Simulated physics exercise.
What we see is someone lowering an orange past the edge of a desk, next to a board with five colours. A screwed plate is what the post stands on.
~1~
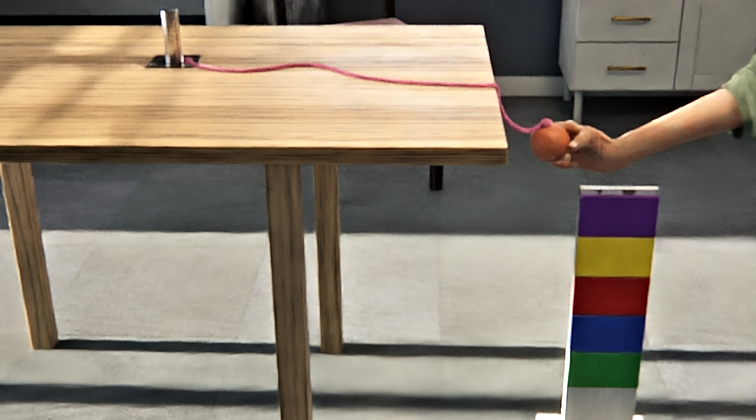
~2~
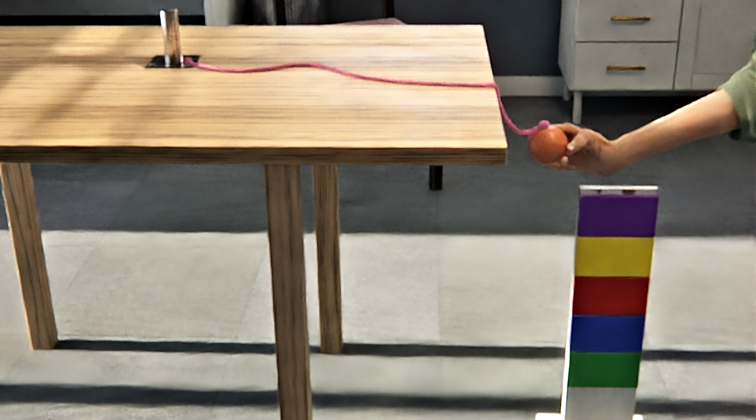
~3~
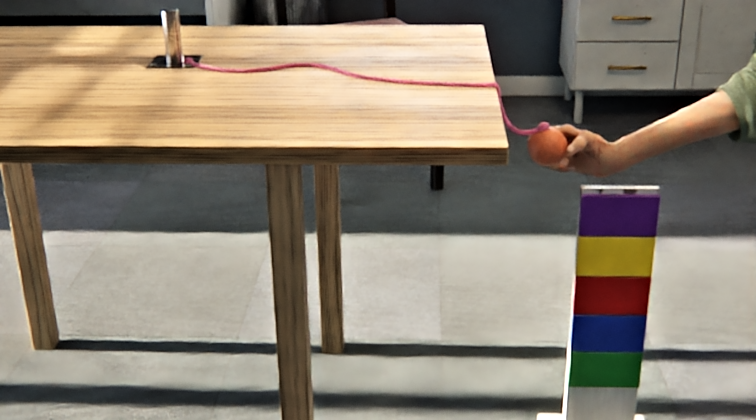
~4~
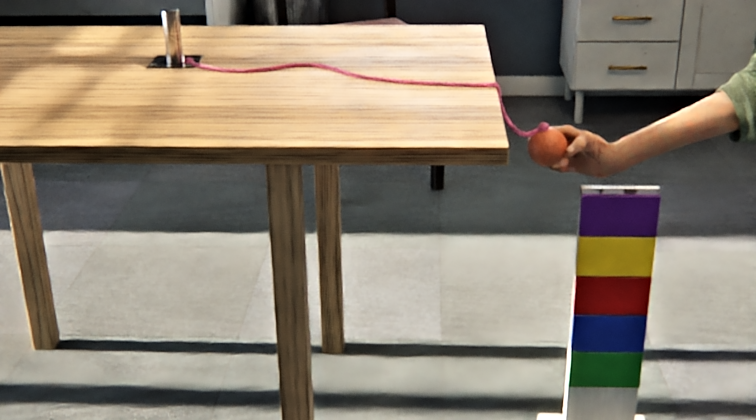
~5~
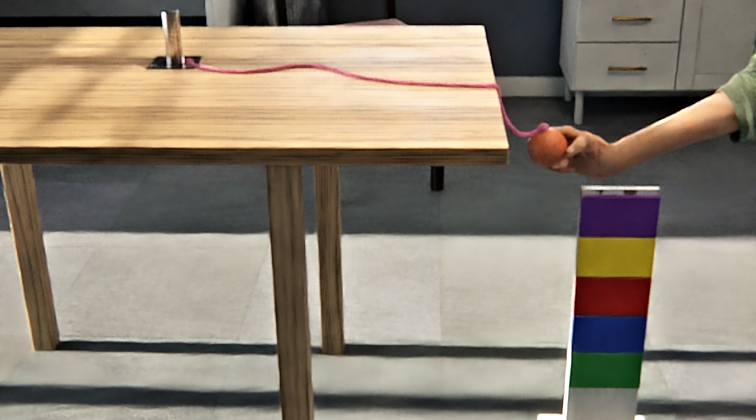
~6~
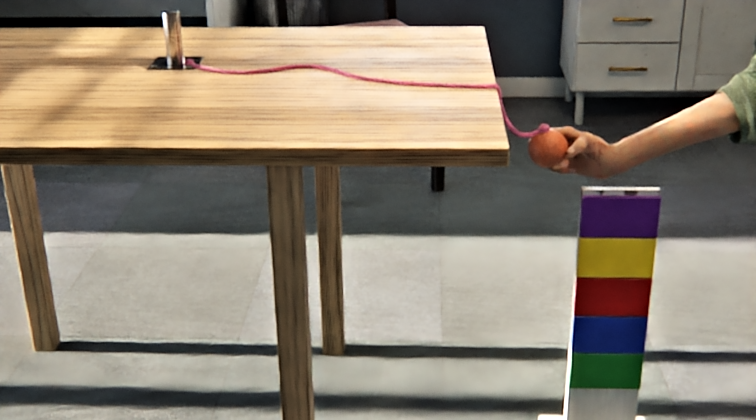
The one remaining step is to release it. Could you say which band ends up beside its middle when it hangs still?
Sure, it is purple.
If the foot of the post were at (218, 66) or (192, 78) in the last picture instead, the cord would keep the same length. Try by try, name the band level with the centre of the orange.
For the first it would be yellow, for the second yellow.
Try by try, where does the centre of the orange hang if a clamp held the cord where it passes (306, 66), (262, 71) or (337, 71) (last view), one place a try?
Roughly (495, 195), (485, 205) and (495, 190).
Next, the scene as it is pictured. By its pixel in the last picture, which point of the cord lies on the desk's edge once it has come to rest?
That spot lies near (465, 87).
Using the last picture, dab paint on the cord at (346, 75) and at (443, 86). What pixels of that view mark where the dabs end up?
Roughly at (374, 74), and the other roughly at (478, 80).
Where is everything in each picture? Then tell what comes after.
In the first frame, orange (550, 143); purple (619, 217); yellow (615, 258); red (611, 297); blue (607, 335); green (604, 371).
In the second frame, orange (548, 145); cord through (208, 68) (277, 68) (340, 72) (413, 83) (492, 88).
In the third frame, orange (547, 146).
In the fourth frame, orange (548, 147); cord through (209, 68) (278, 68) (342, 72) (414, 83) (493, 88).
In the fifth frame, orange (548, 148).
In the sixth frame, orange (548, 148); cord through (210, 69) (278, 69) (342, 73) (415, 84) (494, 89).
A little later, orange near (451, 199); level with purple.
Next, orange near (484, 211); level with purple.
When it is over, orange near (485, 212); level with purple. Its middle rests at the purple band.
